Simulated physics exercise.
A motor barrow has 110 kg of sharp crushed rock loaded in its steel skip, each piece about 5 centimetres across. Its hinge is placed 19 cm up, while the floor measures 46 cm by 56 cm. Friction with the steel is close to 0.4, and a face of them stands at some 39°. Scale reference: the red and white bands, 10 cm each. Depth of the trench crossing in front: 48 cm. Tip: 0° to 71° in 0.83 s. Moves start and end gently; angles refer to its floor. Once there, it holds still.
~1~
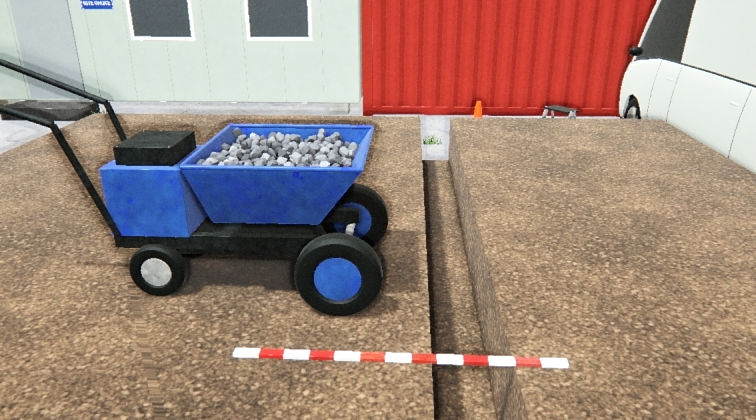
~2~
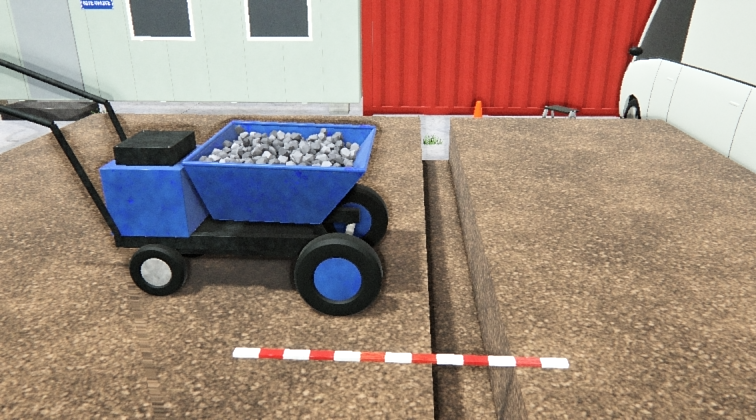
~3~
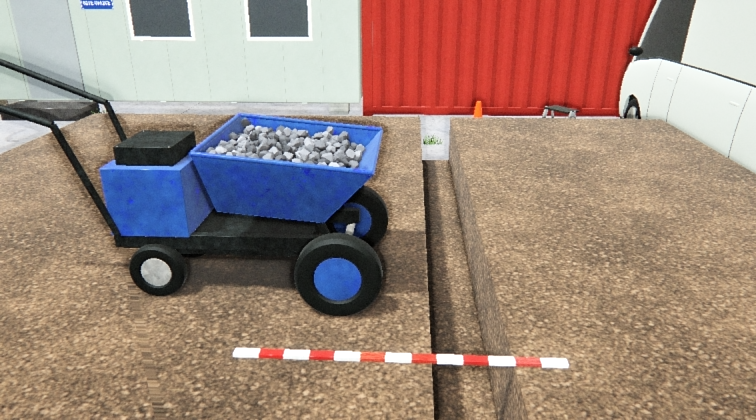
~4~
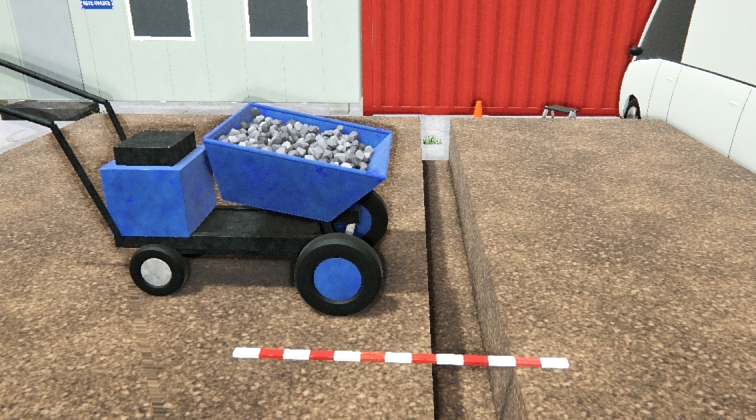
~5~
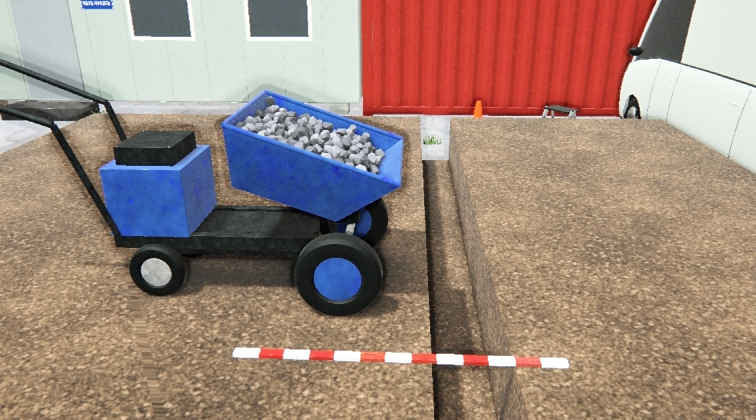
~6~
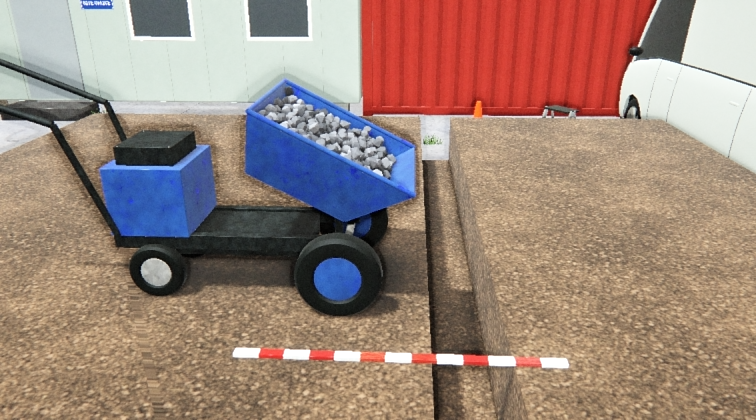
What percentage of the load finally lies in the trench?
About 58 per cent.
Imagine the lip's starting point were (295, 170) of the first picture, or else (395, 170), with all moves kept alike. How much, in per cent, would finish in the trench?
First place roughly 75%, second roughly 35%.
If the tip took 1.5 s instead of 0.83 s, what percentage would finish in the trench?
Then roughly 70 percent.
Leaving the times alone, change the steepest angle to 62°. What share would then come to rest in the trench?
In that case around 30 percent.
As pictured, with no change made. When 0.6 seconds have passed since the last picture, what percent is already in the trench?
About 20 per cent by then.
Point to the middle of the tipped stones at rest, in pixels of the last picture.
The middle should be near (475, 345).
Then, 0.3 s after the last picture the floor is at 60°, 100 % in the skip; the foremost stones are at (439, 213).
Then, 0.6 s after the last picture the floor is at 71°, 73 % in the skip, 18 % in the trench, 9 % past the trench; the foremost stones are at (529, 287).
Then, 0.9 s after the last picture the floor is at 71°, 37 % in the skip, 32 % in the trench, 31 % past the trench; the foremost stones are at (629, 278).
Then, 2.9 s after the last picture the floor is at 71°, 12 % in the skip, 58 % in the trench, 30 % past the trench; the foremost stones are at (684, 278).
